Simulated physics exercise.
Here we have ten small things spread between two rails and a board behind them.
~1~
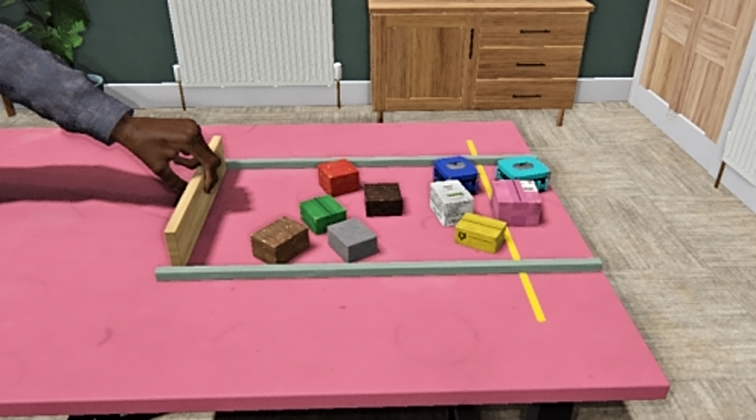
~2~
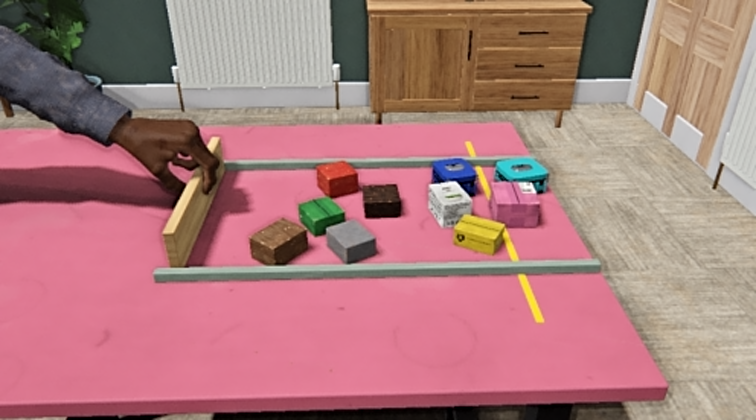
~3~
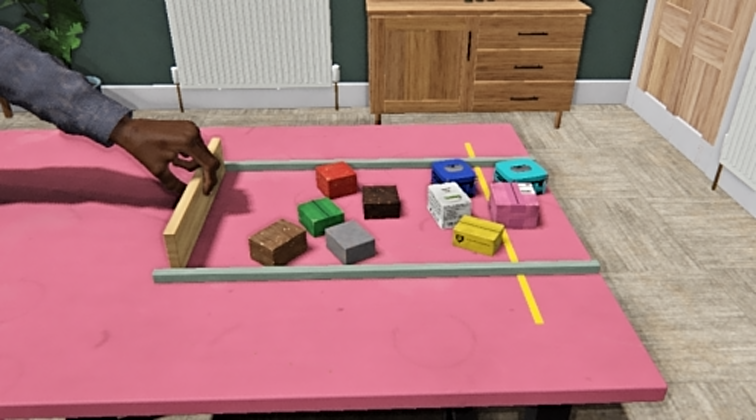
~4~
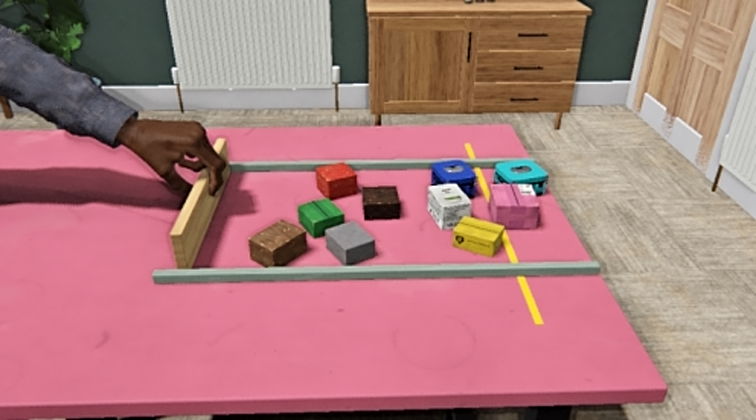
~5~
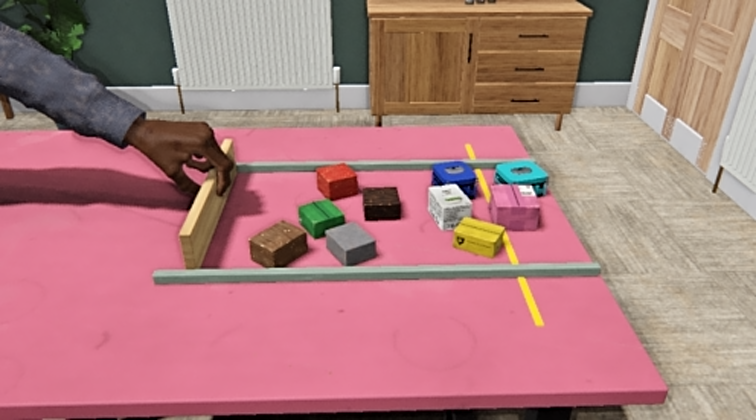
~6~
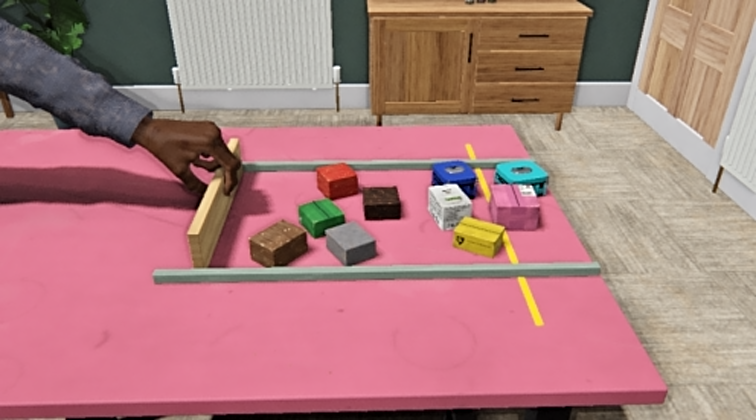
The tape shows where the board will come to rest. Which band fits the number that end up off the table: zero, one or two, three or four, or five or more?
The band is three or four.
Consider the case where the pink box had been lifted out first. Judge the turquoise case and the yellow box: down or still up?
Well, the turquoise case goes off the edge while the yellow box goes off the edge.
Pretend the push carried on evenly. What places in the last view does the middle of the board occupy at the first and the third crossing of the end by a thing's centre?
At (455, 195) for the first, at (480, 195) for the third.
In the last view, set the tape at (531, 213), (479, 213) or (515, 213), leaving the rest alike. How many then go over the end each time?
You'd get 7, then 2, then 5.
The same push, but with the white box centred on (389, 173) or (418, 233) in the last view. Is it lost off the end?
One place after the other: It keeps its spot; it ends up falling.
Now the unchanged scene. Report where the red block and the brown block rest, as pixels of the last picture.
The red block stops around (502, 181); the brown block around (527, 237).
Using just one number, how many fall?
Tally: 3.
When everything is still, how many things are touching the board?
Contact count: 3.
Soon after, none off yet; turquoise case at rest near (520, 180); pink box at rest near (513, 207); yellow box at rest near (479, 237).
After that, none off yet; turquoise case at rest near (520, 180); pink box displaced a little near (531, 210); yellow box displaced about its own width near (508, 236).
In the end, the number that fall off is three or four; gone, yellow box, pink box and turquoise case.
